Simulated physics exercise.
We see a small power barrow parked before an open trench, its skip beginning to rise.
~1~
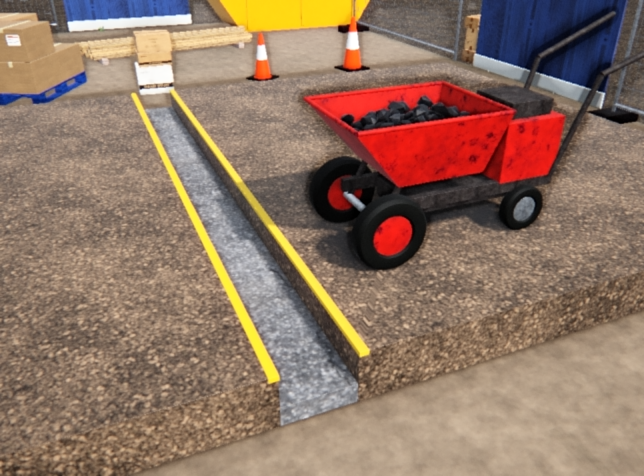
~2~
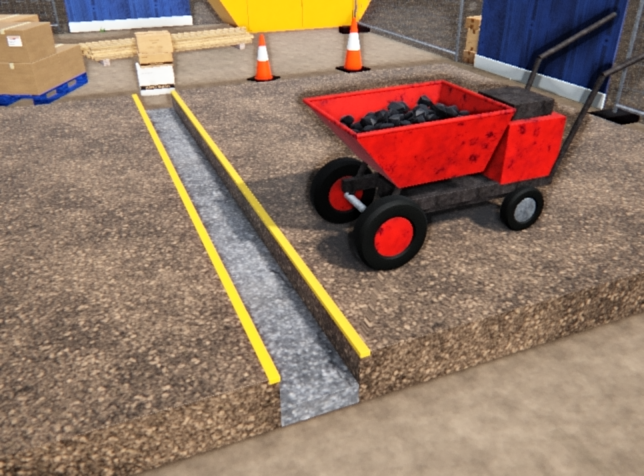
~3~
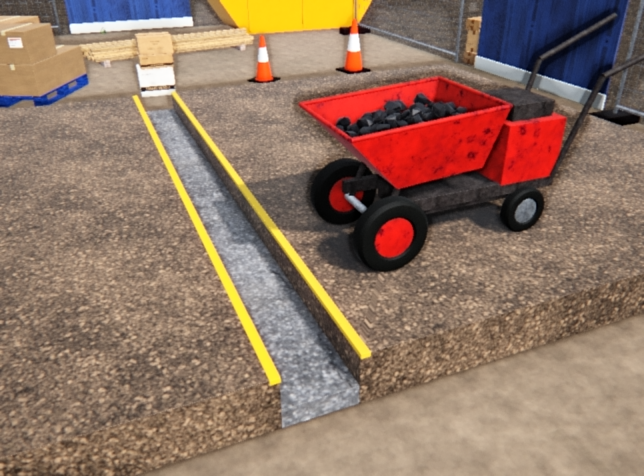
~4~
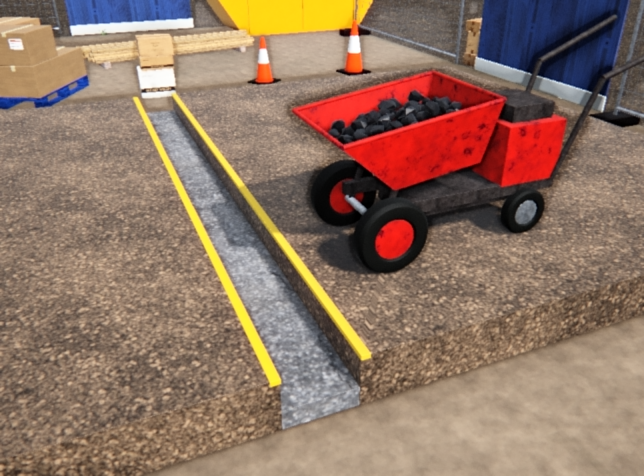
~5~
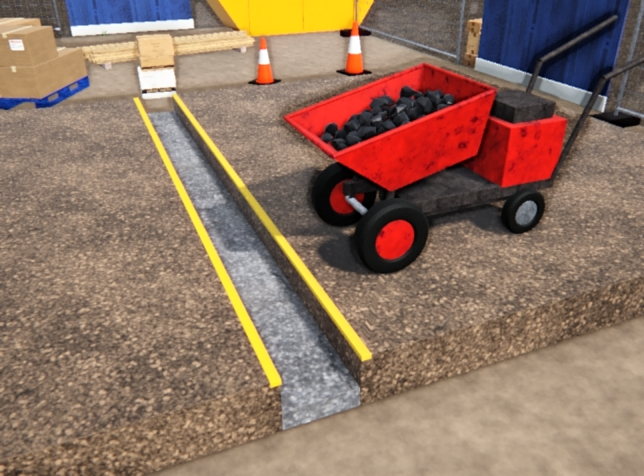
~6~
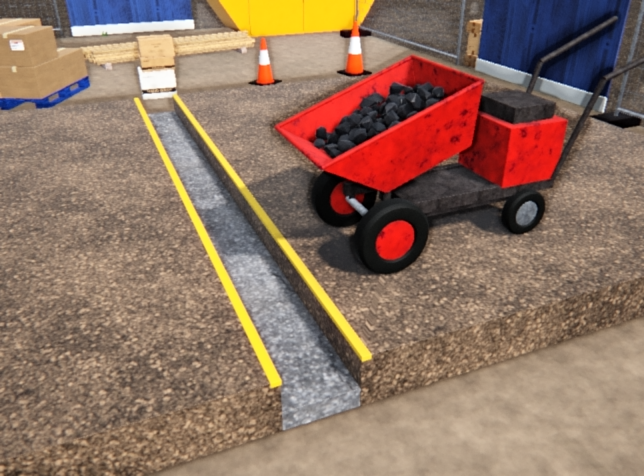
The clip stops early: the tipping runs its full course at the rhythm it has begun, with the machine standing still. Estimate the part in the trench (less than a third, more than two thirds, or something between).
It catches more than two thirds.
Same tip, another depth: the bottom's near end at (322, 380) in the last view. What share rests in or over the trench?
About 40 per cent.
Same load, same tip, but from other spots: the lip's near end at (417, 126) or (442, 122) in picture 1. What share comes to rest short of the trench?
Roughly 10 per cent, and 30 per cent.
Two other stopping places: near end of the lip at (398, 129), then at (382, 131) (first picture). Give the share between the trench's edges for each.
The first gives 90 %, the second 90 %.
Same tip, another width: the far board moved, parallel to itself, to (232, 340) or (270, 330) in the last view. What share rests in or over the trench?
First some 90, then 50 per cent.
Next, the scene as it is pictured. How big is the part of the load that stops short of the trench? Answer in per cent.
Near 0 %.
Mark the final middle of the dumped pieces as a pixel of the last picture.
Roughly at (251, 286).
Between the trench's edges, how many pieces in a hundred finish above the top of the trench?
Roughly 15 in a hundred.
Shortly afterwards, skip tipped steeply; the whole lot in the skip.
Next, skip tipped right over; the bulk in the skip; a little in or heaped over the trench; only a few beyond it; only a few falling.
Some moments later, skip tipped right over; near a quarter in the skip; near two thirds in or heaped over the trench; near a quarter beyond it.
In the end, skip tipped right over; only a few in the skip; the bulk in or heaped over the trench; near a quarter beyond it.
